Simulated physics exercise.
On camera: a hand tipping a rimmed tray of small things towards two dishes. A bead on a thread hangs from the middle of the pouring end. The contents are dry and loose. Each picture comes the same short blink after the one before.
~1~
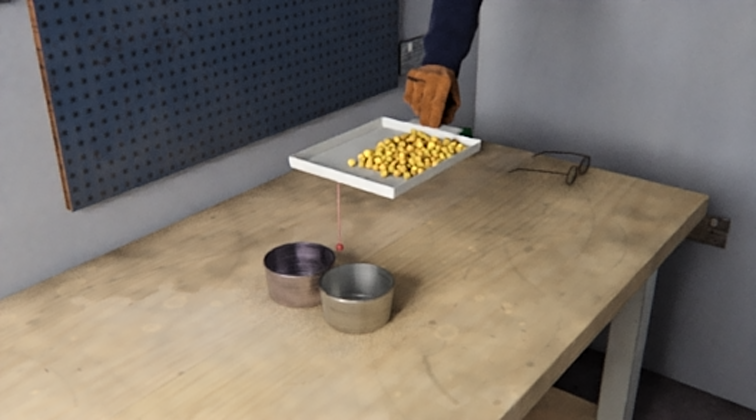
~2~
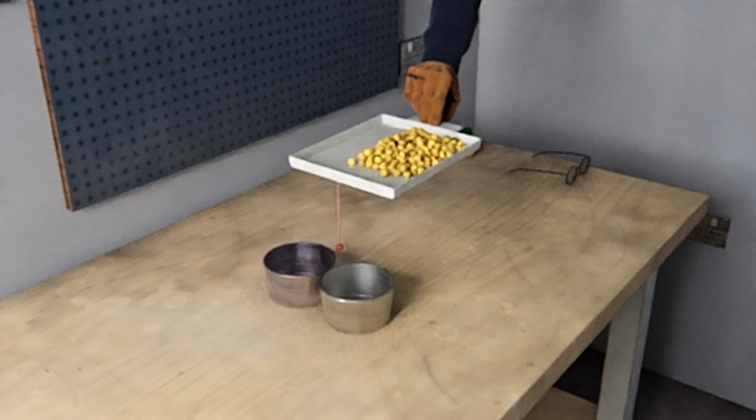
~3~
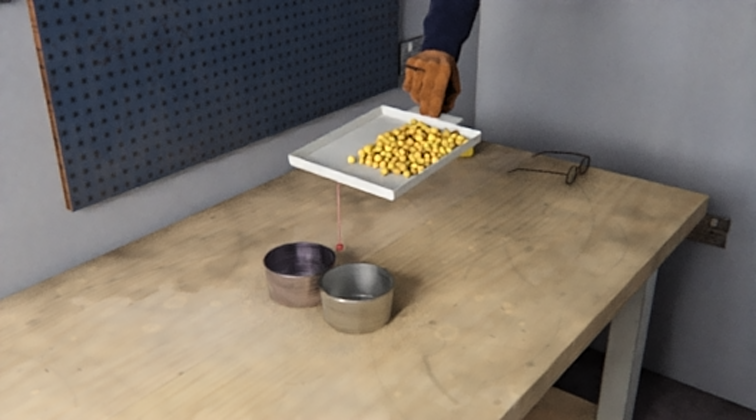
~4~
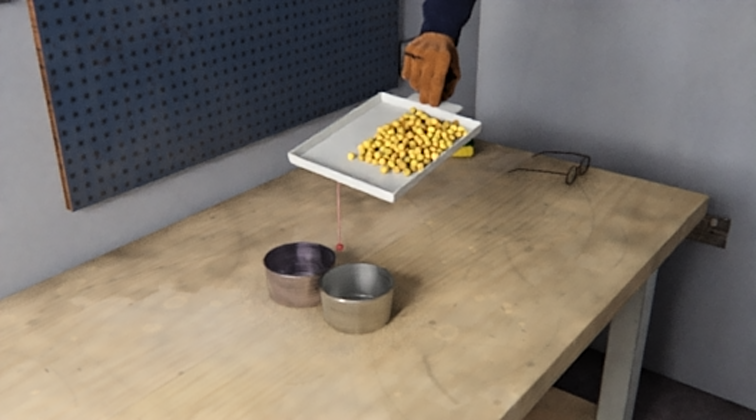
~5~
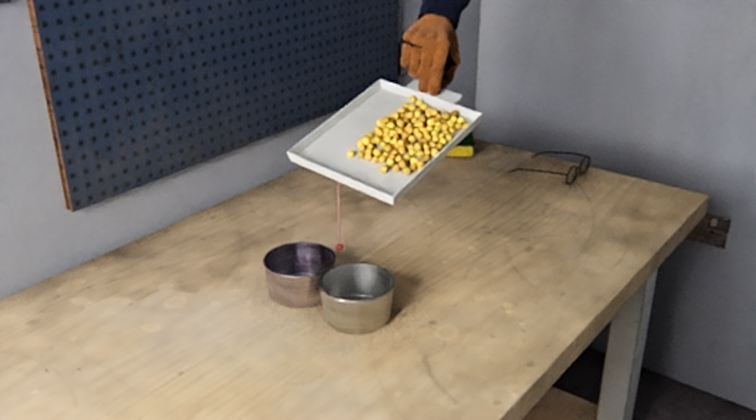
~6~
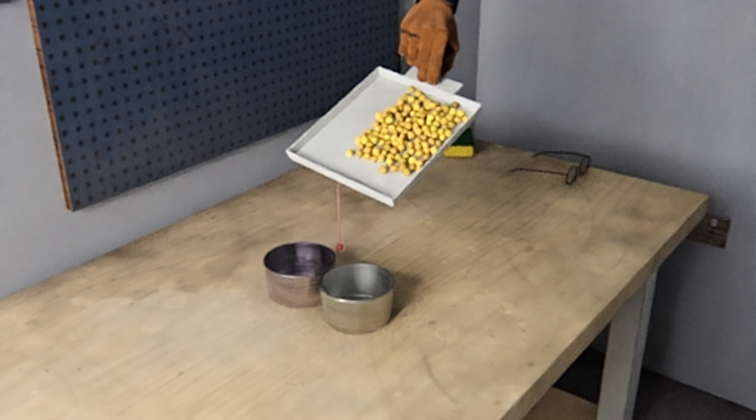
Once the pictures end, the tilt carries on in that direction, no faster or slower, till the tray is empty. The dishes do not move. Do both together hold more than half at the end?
Together they catch more than half.
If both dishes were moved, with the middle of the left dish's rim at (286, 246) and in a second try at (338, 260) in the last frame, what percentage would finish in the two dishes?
Near 50 % and 70 %.
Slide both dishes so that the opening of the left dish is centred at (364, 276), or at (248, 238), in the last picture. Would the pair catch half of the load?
In turn: Most of it; the smaller part.
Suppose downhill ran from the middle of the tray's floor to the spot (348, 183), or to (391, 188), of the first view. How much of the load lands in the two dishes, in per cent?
In turn 90 and 40 in a hundred.
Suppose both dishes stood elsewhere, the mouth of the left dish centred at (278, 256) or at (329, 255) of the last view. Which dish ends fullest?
First the right dish, then right.
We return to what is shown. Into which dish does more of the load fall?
It is right.
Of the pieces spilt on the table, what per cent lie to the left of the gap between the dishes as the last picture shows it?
Close to 30 per cent.
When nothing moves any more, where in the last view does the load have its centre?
Near (357, 310).
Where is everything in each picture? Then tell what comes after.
The first frame shows corners of the pouring end near (291, 156) and (393, 187), level; middle of the load near (407, 154), puffed corn balls; left dish near (276, 286); right dish near (334, 311); bead on its thread near (340, 247).
The second frame shows corners of the pouring end near (291, 156) and (393, 188), level; middle of the load near (407, 152).
The third frame shows corners of the pouring end near (291, 155) and (393, 190), tipped barely, lowest at the right corner; middle of the load near (406, 148).
The fourth frame shows corners of the pouring end near (290, 153) and (393, 193), tipped a little, lowest at the right corner; middle of the load near (406, 142).
The fifth frame shows corners of the pouring end near (289, 152) and (392, 196), tipped clearly, lowest at the right corner; middle of the load near (406, 136).
The sixth frame shows corners of the pouring end near (288, 150) and (392, 199), tipped clearly, lowest at the right corner; middle of the load near (405, 132), a little on the move; left dish near (276, 286); right dish near (334, 311).
Shortly afterwards, tray tipped steeply; all but a few on the tray; only a few in the right dish; only a few in the air.
Next, tray tipped past a quarter turn; near two thirds on the tray; near a quarter in the right dish; only a few outside both; a little in the air.
Some moments later, tray tipped past a quarter turn; the bulk in the right dish; only a few in the left dish; near a quarter outside both.
In the end, tray tipped past a quarter turn; the bulk in the right dish; only a few in the left dish; near a quarter outside both.
